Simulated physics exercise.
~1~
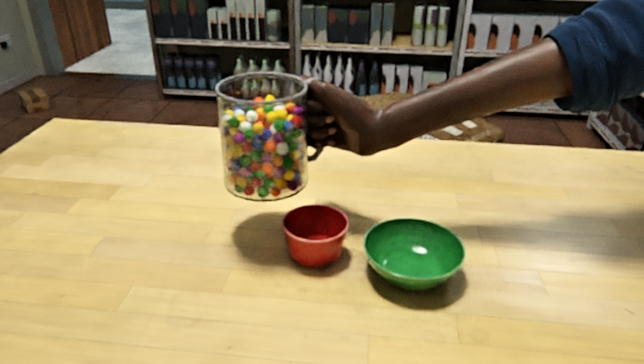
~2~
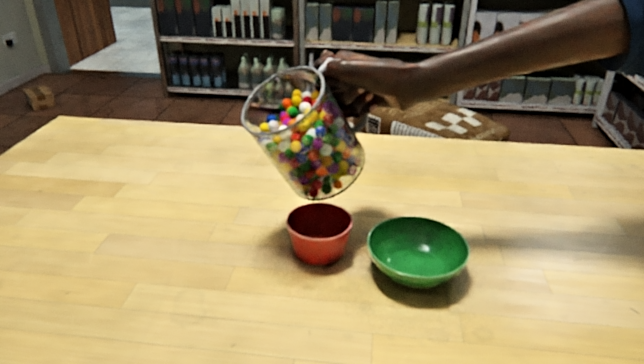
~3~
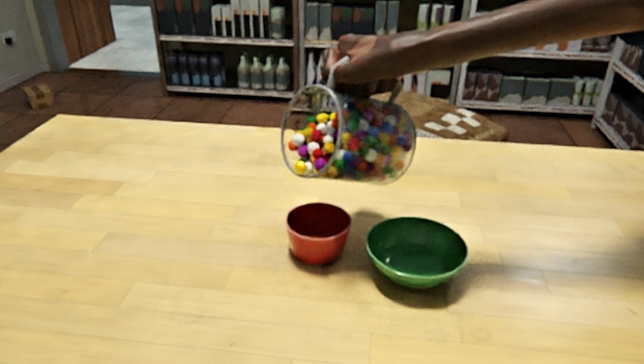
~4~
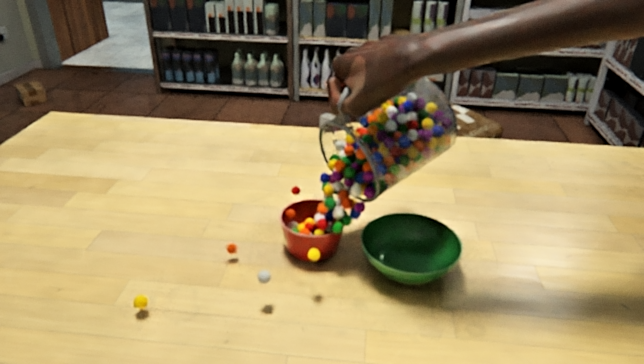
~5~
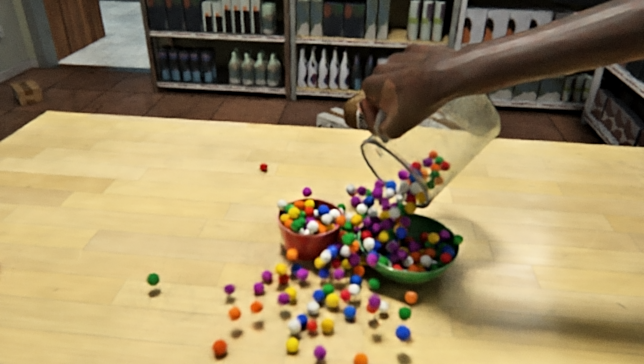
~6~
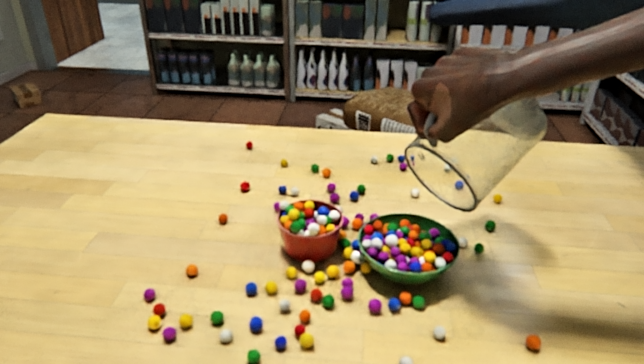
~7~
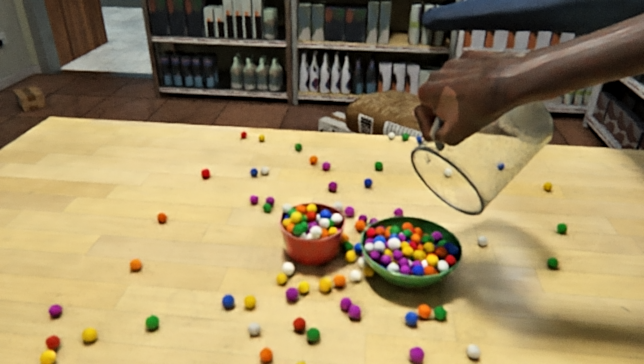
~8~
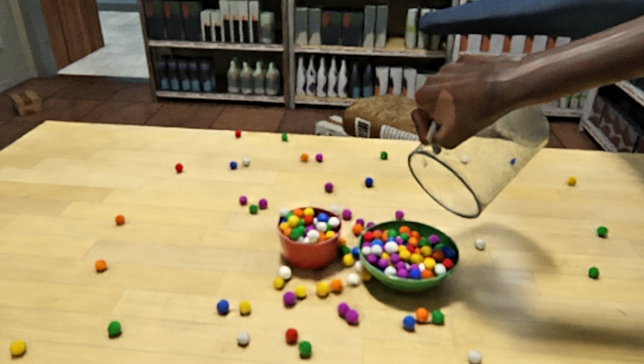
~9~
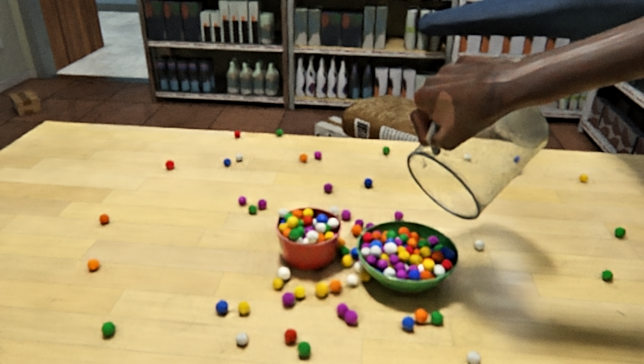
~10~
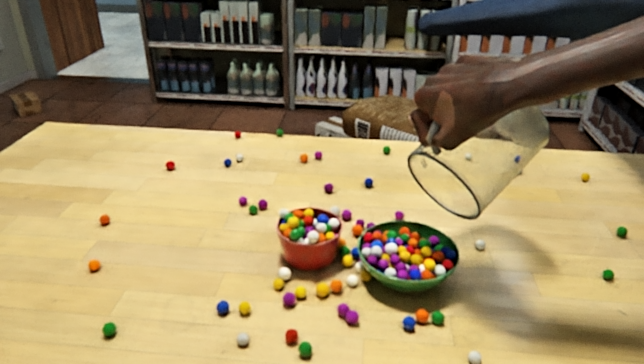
On a wooden table in a shop-like room, a hand tipped a clear jug of colourful little balls over a red dish and a green bowl, filling both while many spilled and scattered, until the jug was empty and the balls lay still.
